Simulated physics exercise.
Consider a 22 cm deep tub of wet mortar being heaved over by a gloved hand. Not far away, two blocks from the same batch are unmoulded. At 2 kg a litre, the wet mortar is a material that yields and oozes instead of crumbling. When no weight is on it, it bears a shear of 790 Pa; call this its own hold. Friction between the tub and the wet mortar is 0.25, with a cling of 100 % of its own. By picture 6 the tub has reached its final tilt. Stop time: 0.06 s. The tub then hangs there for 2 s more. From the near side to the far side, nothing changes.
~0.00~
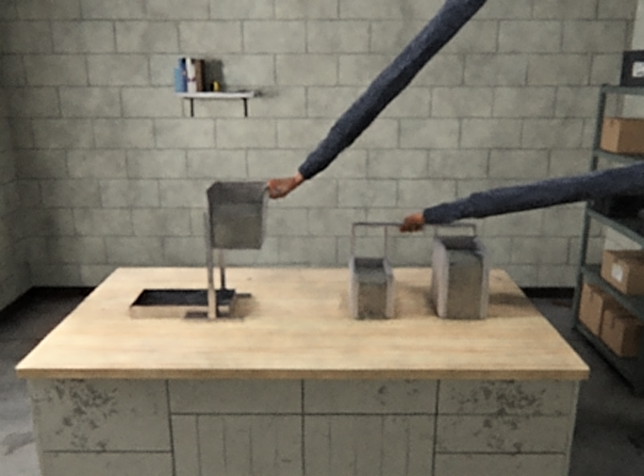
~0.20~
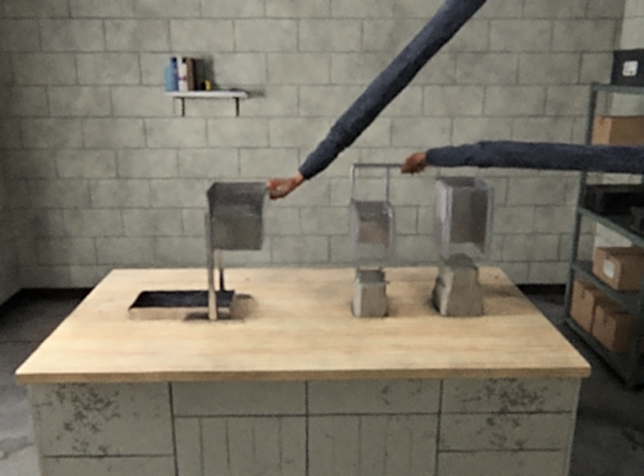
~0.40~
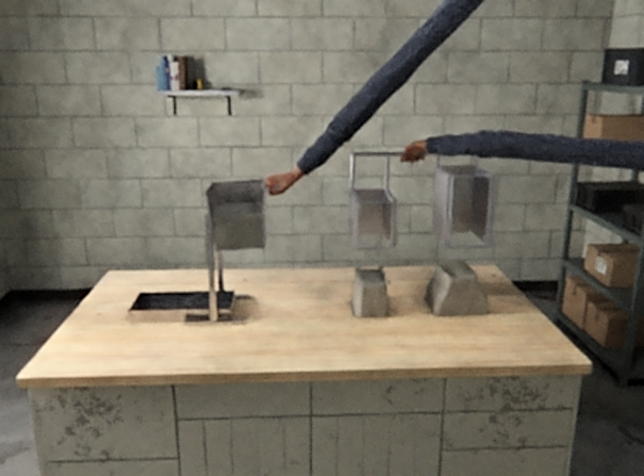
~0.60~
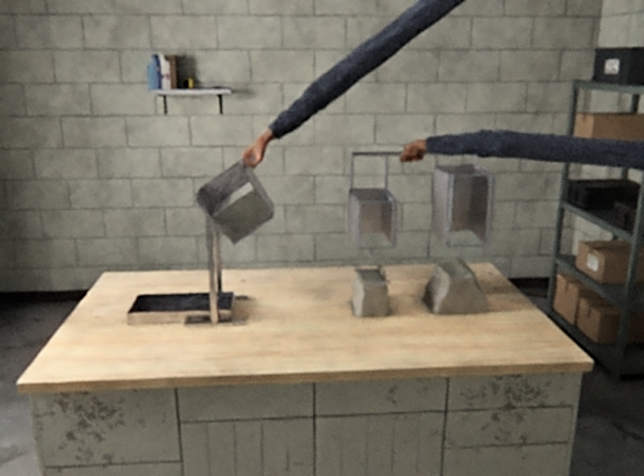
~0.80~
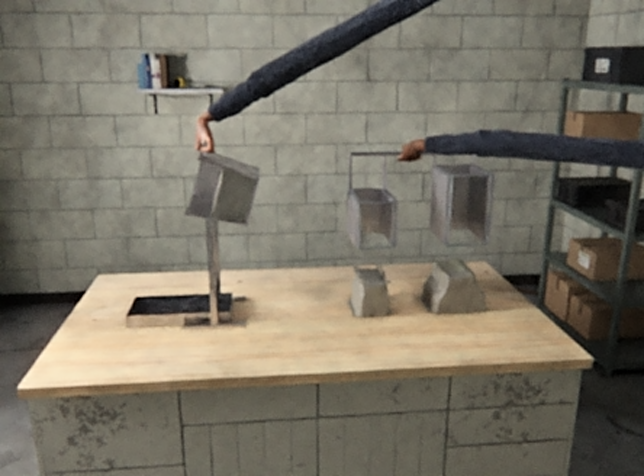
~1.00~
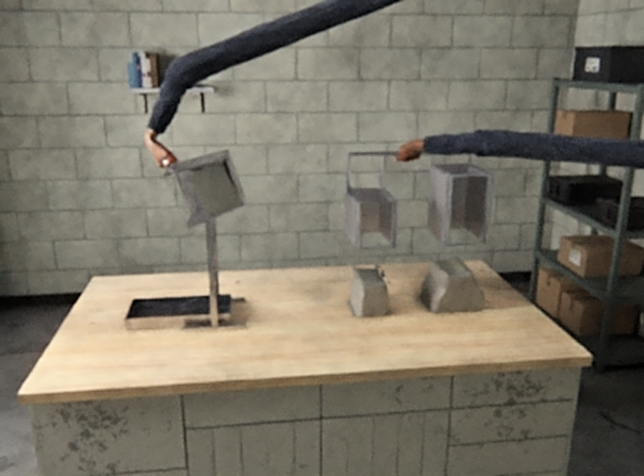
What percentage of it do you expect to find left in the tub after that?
About 44 percent is left in the tub.
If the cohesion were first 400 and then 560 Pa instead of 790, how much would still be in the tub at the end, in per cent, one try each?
35 in a hundred, followed by 40 in a hundred.
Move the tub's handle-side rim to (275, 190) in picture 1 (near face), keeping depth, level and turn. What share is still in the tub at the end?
Around 40 percent would still be in the tub at the end.
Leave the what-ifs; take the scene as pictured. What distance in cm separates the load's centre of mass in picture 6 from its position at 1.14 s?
Something like 5 cm, give or take.
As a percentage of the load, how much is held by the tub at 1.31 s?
Near 70 %.
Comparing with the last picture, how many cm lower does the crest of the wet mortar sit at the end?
12 cm.
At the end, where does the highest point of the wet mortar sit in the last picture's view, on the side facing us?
Peak location: Approx. (215, 195).
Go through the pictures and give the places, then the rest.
Handle-side rim at (261, 192), tilt 0 degrees; top of the wet mortar at (251, 215); blocks stand 15 cm, 24 cm (left to right), in the first picture.
Handle-side rim at (262, 192), tilt 0 degrees; top of the wet mortar at (251, 216); blocks stand 15 cm, 21 cm (left to right), in the second picture.
Handle-side rim at (261, 189), tilt 4 degrees; top of the wet mortar at (259, 214); blocks stand 15 cm, 18 cm (left to right), in the third picture.
Handle-side rim at (239, 167), tilt 35 degrees; top of the wet mortar at (251, 190); blocks stand 15 cm, 18 cm (left to right), in the fourth picture.
Handle-side rim at (198, 160), tilt 74 degrees; top of the wet mortar at (223, 170); blocks stand 15 cm, 18 cm (left to right), in the fifth picture.
Handle-side rim at (165, 176), tilt 108 degrees; top of the wet mortar at (220, 163); blocks stand 15 cm, 18 cm (left to right), in the sixth picture.
After 1.14 s, the tub is at 108 degrees and holds 100 %.
After 1.31 s, the tub is at 108 degrees and holds 72 %.
After 1.48 s, the tub is at 108 degrees and holds 44 %.
After 1.65 s, the tub is at 108 degrees and holds 44 %.
After 3.00 s, at the end, the tub is at 108 degrees and holds 44 %.
